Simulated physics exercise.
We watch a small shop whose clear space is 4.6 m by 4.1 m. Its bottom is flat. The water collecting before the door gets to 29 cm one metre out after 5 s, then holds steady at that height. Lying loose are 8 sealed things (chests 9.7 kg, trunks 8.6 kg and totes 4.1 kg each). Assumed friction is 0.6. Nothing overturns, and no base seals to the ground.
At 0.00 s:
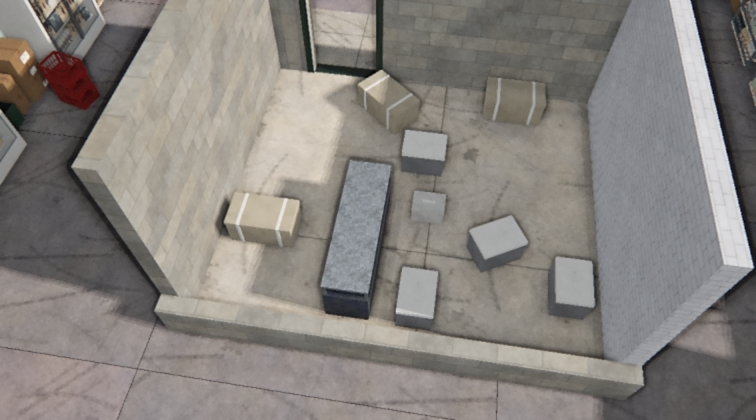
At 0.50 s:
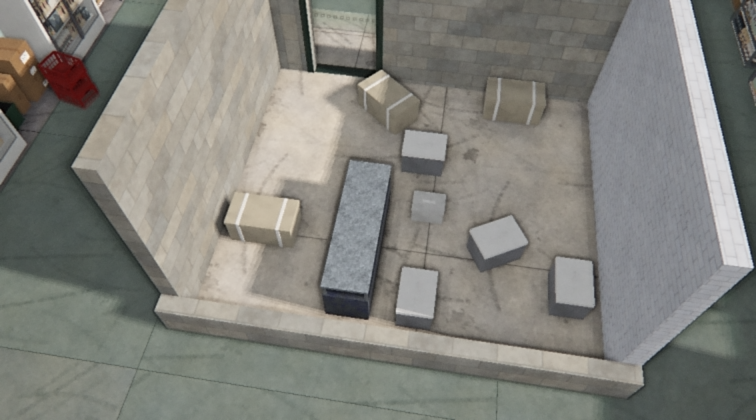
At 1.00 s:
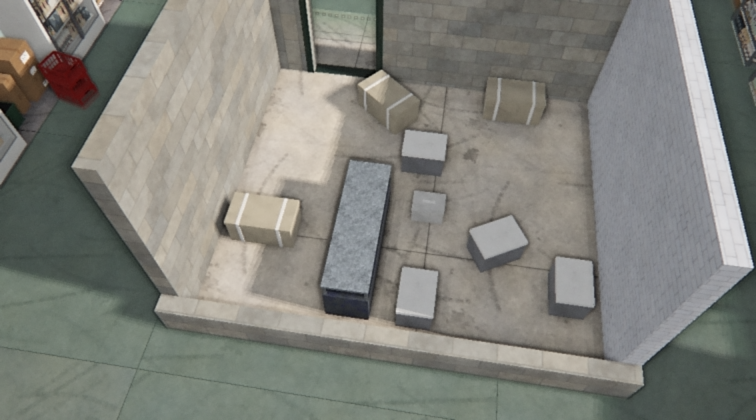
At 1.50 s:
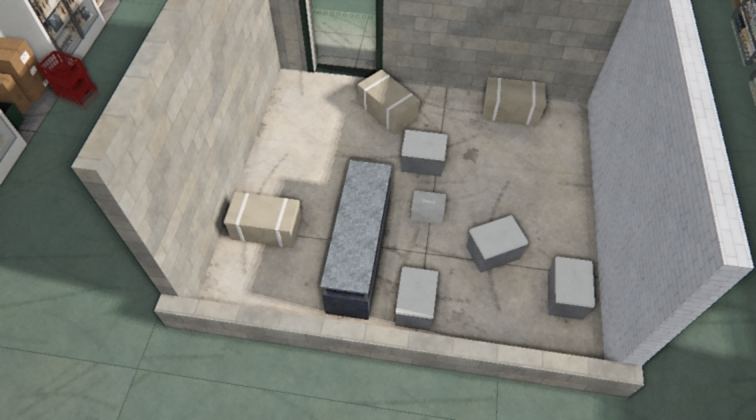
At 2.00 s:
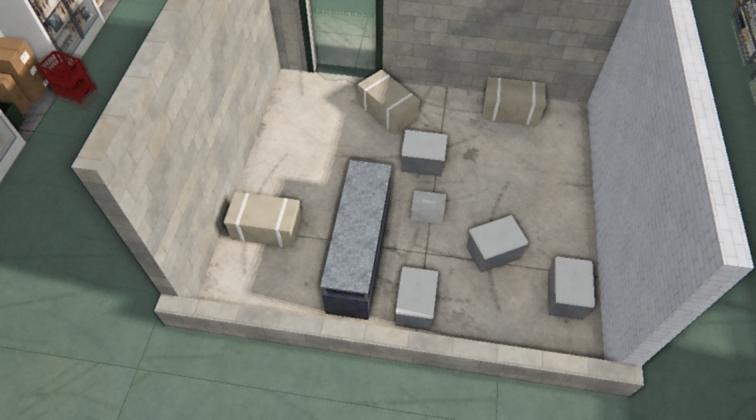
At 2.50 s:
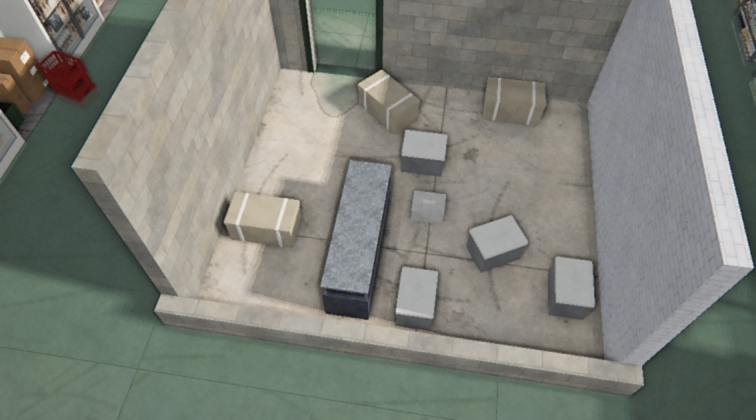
We see a walled room with tan strapped boxes, grey blocks and a long dark counter, all staying still, while the floor outside turns from grey to green as water spreads, and finally a little enters by the doorway.
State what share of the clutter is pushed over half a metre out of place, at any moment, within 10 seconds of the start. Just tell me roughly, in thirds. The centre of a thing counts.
It's going to be two in three or more, I reckon.
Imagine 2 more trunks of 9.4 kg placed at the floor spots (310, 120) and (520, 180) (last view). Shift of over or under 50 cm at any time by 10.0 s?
In turn: Beyond the mark, within the mark.
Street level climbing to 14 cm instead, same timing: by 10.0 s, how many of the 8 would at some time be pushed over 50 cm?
In that case the number is 1.
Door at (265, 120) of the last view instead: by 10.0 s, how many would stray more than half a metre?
Then 6 of them would.
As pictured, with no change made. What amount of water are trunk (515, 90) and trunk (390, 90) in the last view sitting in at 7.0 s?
Roughly 2 and 2 cm.
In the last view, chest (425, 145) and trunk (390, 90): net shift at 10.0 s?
One is off by 140 cm, the other by 140 cm, in the order asked.
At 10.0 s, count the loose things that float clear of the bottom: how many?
At that point I count 5.
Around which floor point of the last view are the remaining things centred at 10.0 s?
Around (501, 242).
After 3.5 s 0 of 8 are over 50 cm from their spots; 0 afloat.
After 4.5 s 0 of 8 are over 50 cm from their spots; 0 afloat.
After 7.0 s 4 of 8 are over 50 cm from their spots; 1 afloat.
After 10.0 s 6 of 8 are over 50 cm from their spots, and 6 have been at some point; 5 afloat.
